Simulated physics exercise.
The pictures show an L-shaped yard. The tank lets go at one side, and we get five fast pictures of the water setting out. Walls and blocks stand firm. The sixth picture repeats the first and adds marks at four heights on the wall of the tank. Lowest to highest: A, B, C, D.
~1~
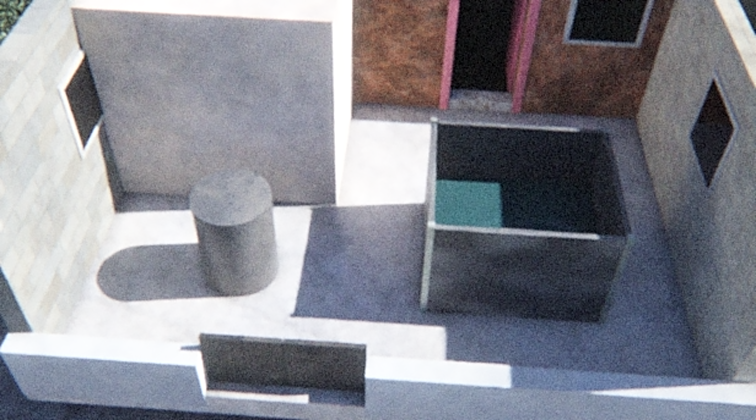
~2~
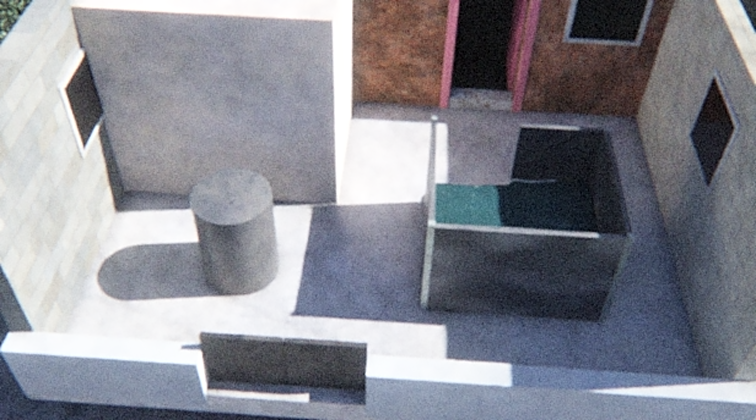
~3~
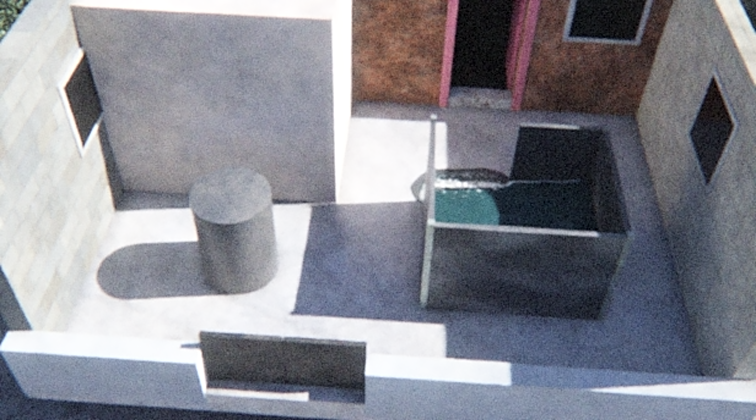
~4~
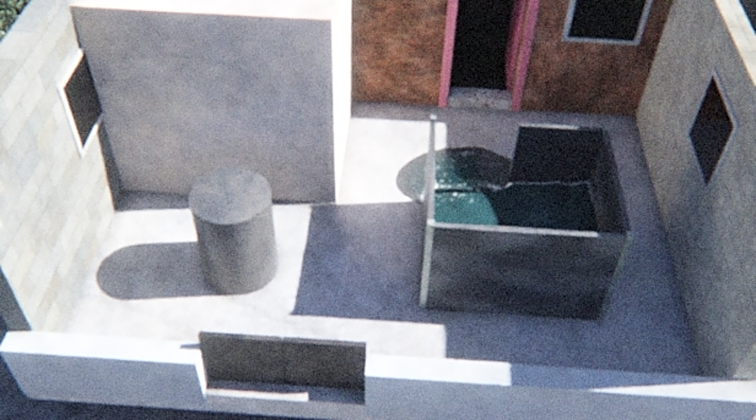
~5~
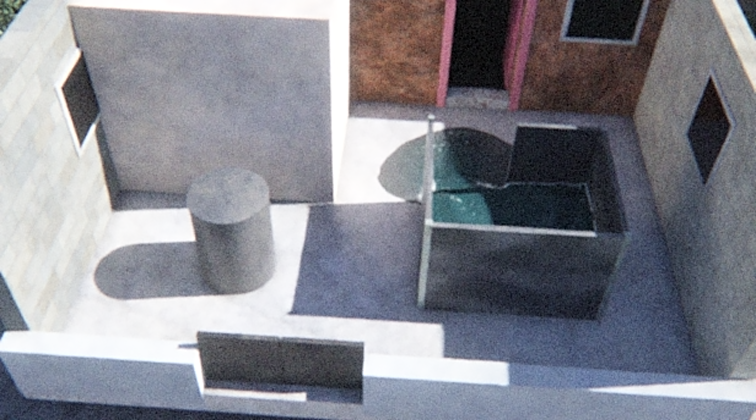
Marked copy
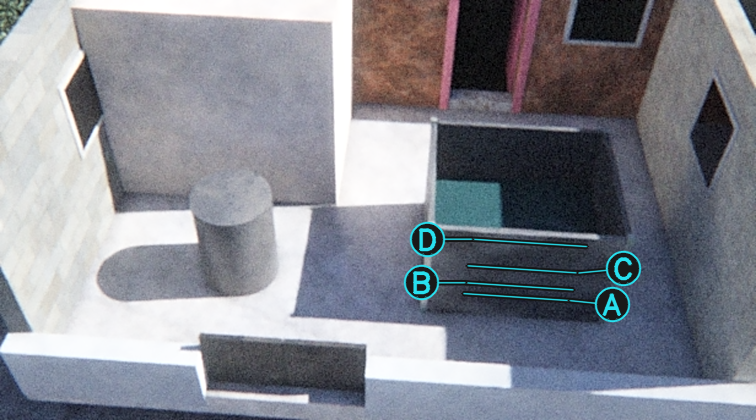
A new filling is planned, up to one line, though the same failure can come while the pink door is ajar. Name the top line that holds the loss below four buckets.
A will do.
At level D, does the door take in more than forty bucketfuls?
Yes, it does.
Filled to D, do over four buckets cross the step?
Yes, that goes wrong.
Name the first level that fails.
That is level B.
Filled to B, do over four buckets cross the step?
Yes, it does.
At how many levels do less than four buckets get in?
One.
In cyan, A at (516, 297); B at (519, 286); C at (523, 269); D at (529, 242); from the bottom up A, B, C, D.
With A, a bucket or two gets in.
With B, about 10 bucketfuls get in.
With C, dozens of bucketfuls pour in.
With D, dozens of bucketfuls pour in.
